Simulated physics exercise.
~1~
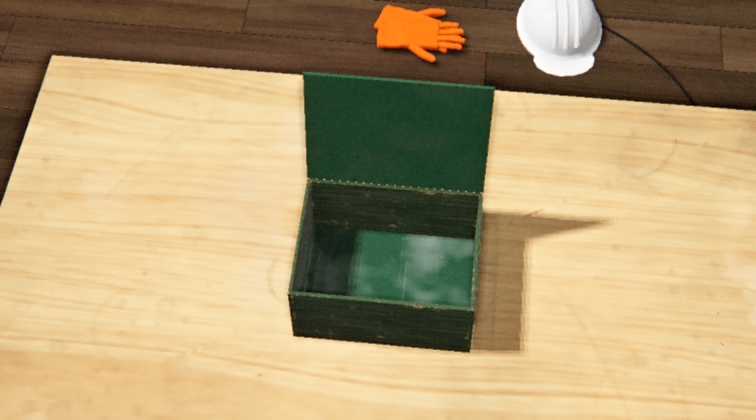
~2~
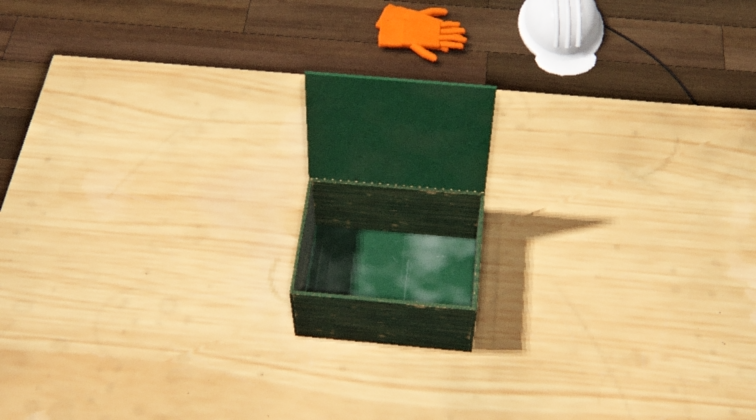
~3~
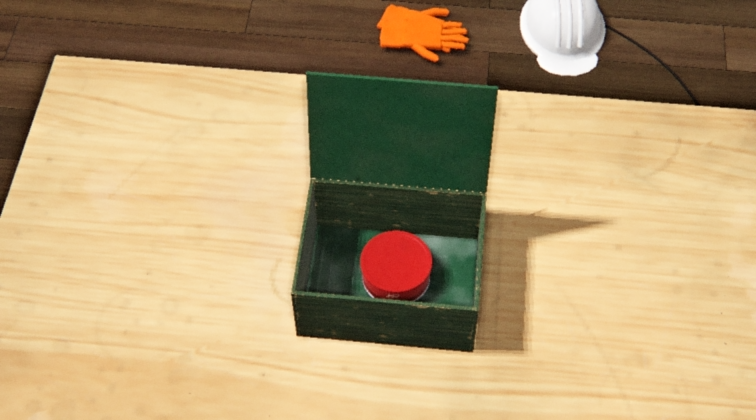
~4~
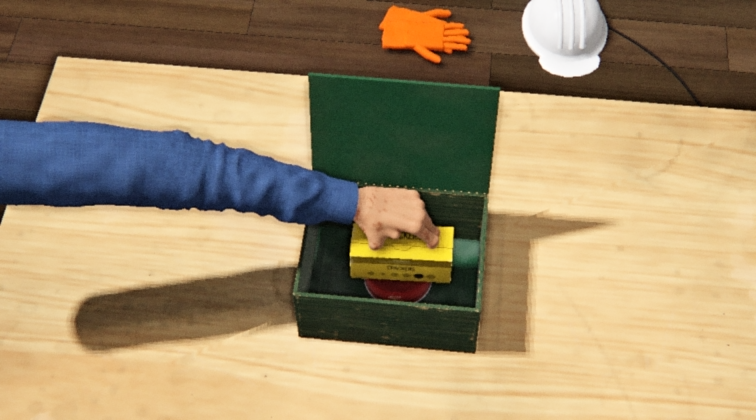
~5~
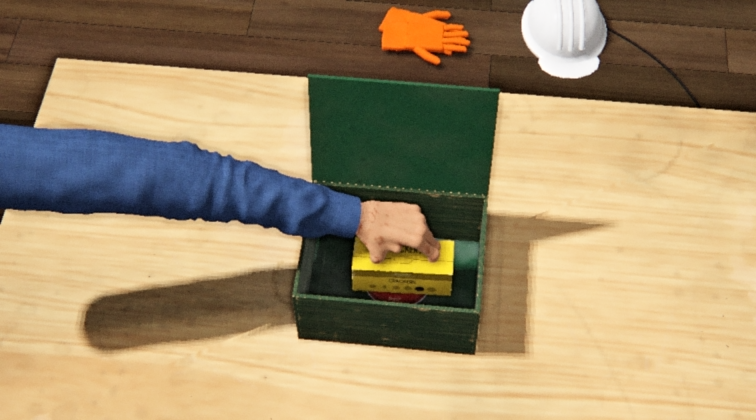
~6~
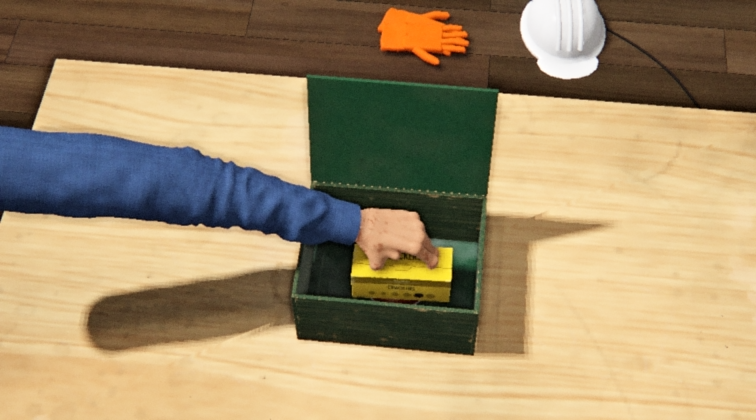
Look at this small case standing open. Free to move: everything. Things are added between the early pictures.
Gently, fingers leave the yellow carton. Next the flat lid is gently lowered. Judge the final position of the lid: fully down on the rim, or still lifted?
Turns out the lid lands in place.
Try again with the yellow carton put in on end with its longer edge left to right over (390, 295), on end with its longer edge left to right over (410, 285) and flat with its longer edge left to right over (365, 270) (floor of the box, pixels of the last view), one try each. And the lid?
Open, Open, Closed.
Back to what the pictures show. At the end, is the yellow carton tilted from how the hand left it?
As it turns out, the yellow carton keeps its original angle.
Then, 1.20 s on from there, lid starting down.
Then, 1.80 s on from there, lid 47° above the rim.
Then, 2.20 s on from there, lid 17° above the rim.
In the end, lid shut; both unmoved. At the end, from the last picture's camera, yellow carton near (402, 273).
